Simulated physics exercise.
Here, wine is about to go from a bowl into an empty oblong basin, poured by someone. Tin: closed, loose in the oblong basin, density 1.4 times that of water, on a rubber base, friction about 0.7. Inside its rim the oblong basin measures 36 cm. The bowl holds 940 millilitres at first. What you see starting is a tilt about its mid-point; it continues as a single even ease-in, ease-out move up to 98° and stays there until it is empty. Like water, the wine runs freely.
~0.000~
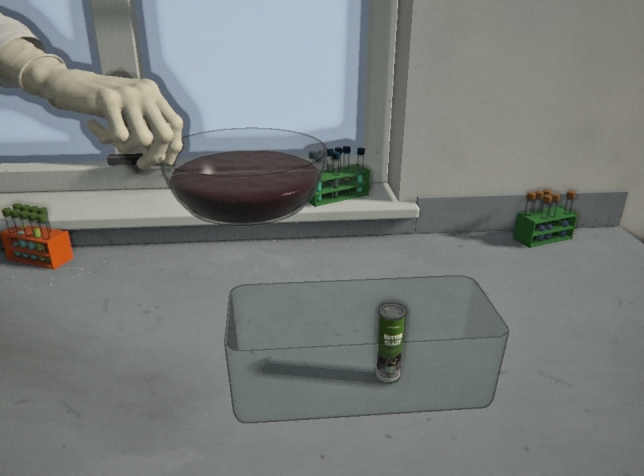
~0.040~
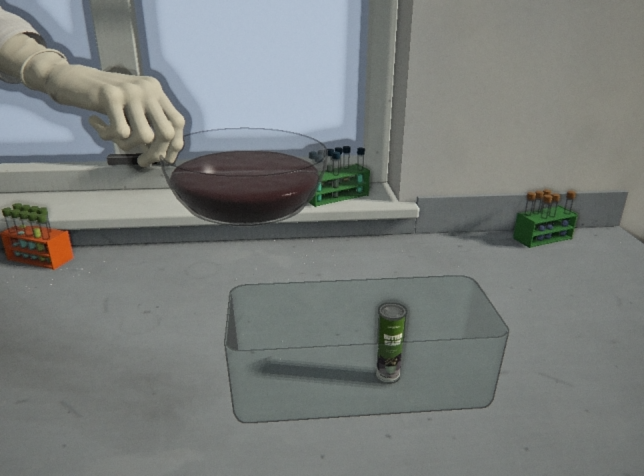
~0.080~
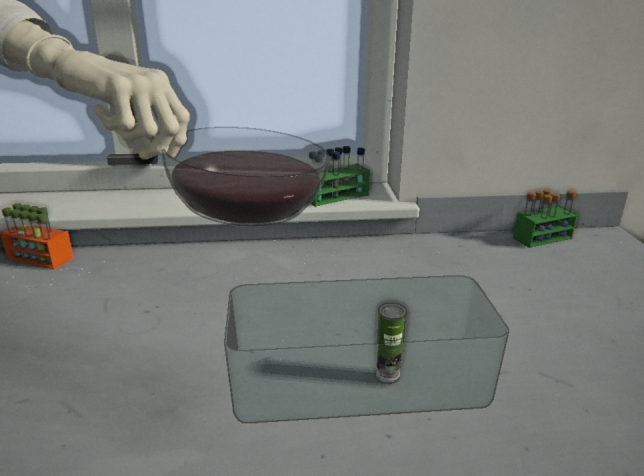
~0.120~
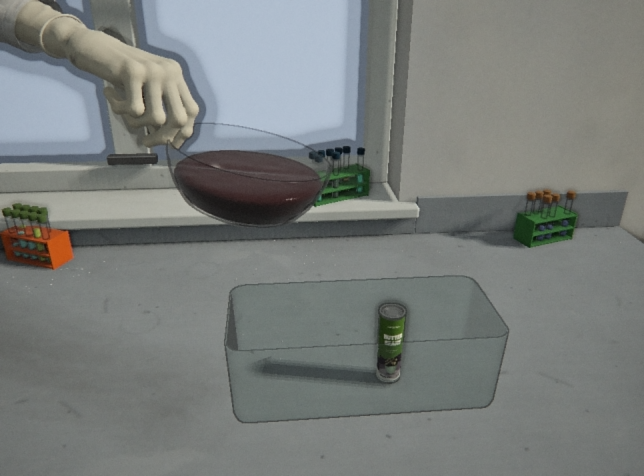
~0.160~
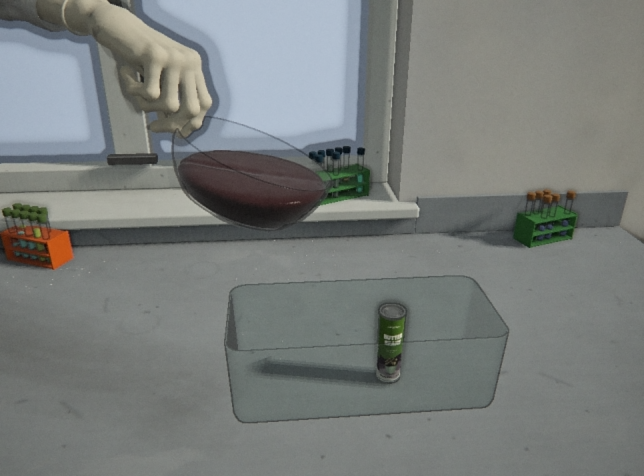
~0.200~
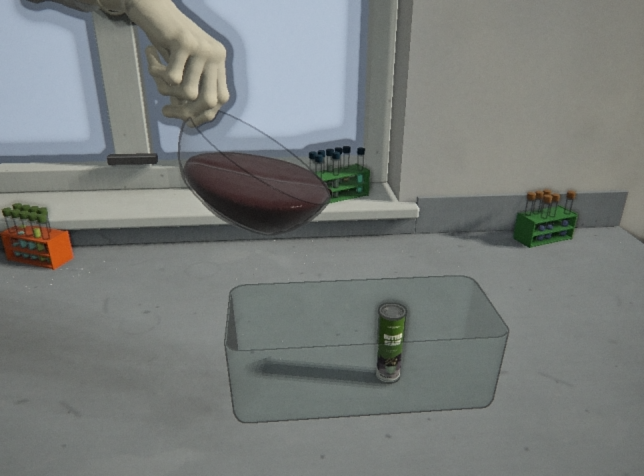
A pale hand holding a clear bowl of dark red wine slowly tilted it to the right, above a see-through basin on a grey counter, where a small green tin stood still.
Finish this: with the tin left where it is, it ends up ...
It ends up knocked over.
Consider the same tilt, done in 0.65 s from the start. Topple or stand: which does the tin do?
The tin stays balanced.
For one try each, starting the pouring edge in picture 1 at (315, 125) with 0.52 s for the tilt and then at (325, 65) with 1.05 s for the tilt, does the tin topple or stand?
First it goes over; then it remains upright.
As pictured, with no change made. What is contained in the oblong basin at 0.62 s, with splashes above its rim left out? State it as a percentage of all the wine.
The fraction sits near 94 in a hundred.
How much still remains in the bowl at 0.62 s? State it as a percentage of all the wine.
Around 1 in a hundred is still there.
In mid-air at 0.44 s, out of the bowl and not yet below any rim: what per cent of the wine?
At that moment, about 66 percent.
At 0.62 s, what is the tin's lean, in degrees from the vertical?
Some 10°.
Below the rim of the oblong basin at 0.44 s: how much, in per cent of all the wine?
About 22%.
By 0.44 s the tilt is 95° and 12 per cent is still to pour; the tin stands where it began.
By 0.62 s the tilt is 98° and 1 per cent is still to pour; the tin leans 9°.
By 0.80 s the tilt is 98° and 0 per cent is still to pour; the tin stands 1 cm from where it began.
By 1.00 s the tilt is 98° and 0 per cent is still to pour; the tin leans 37°.
At rest the tin lies on its side.
